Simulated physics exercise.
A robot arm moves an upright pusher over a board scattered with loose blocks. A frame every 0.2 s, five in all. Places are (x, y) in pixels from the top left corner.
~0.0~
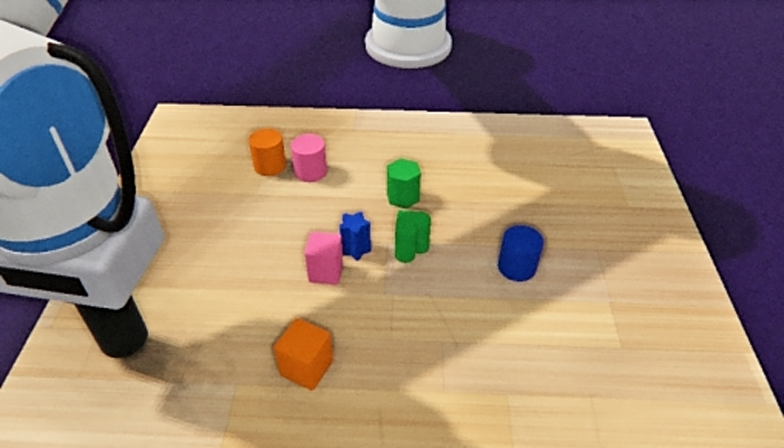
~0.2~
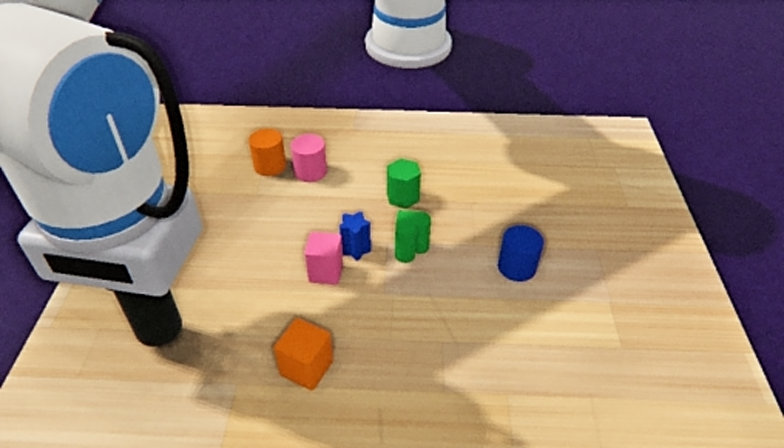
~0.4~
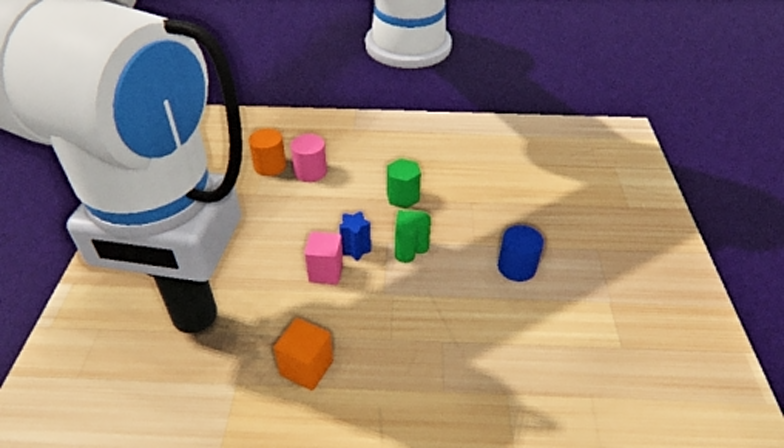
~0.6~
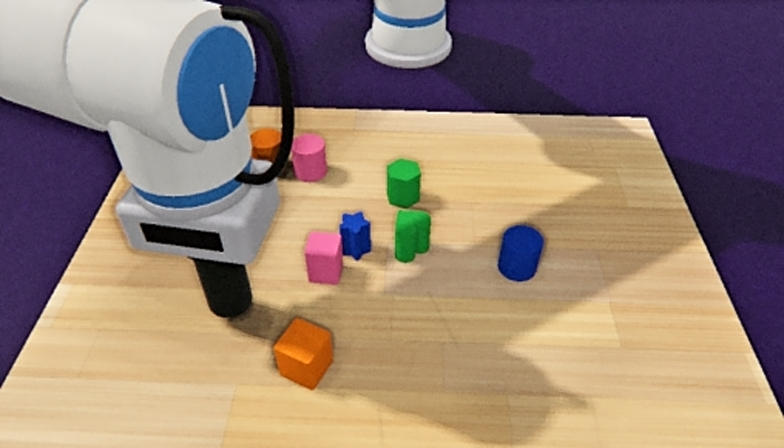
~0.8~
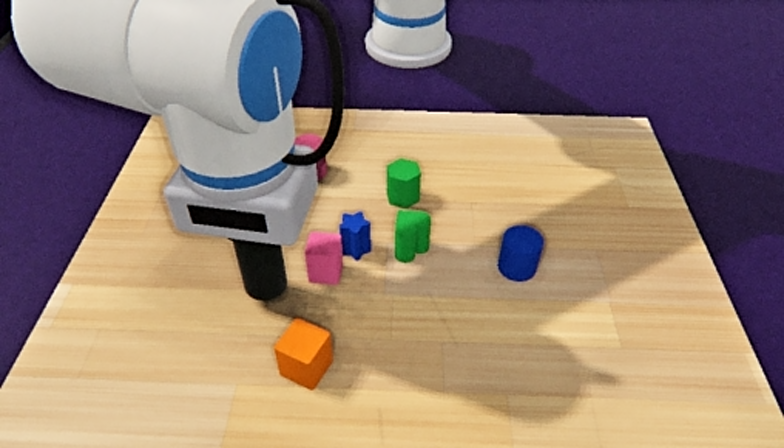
A robot arm holding a black upright pusher starts at the left side of a wooden board scattered with colourful blocks. It glides steadily rightward and slightly away from the viewer, passing in front of the orange and pink cylinders and ending just left of the pink square block, while every block stays still.
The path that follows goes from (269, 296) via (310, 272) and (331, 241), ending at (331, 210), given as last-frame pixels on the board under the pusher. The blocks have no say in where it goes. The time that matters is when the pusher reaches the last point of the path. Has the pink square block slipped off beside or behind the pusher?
I believe so.
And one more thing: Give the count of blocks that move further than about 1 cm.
Moved: 2.
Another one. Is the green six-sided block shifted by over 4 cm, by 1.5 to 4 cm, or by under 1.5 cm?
Under 1.5 cm.
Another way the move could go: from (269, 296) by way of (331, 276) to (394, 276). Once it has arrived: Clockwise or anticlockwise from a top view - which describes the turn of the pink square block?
Prediction: Counterclockwise.
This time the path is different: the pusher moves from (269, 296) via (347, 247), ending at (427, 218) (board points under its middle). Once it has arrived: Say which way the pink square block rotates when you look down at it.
My answer: Clockwise.
What follows on the original path. One third of the way, pusher at (308, 262); pink square block at (345, 232); blue star block at (365, 215).
Two thirds of the way, pusher at (330, 230); pink square block at (361, 224); blue star block at (377, 207).
At the end, pusher at (330, 200); pink round block unmoved; pink square block at (361, 224); blue star block at (377, 207); green six-sided block unmoved.
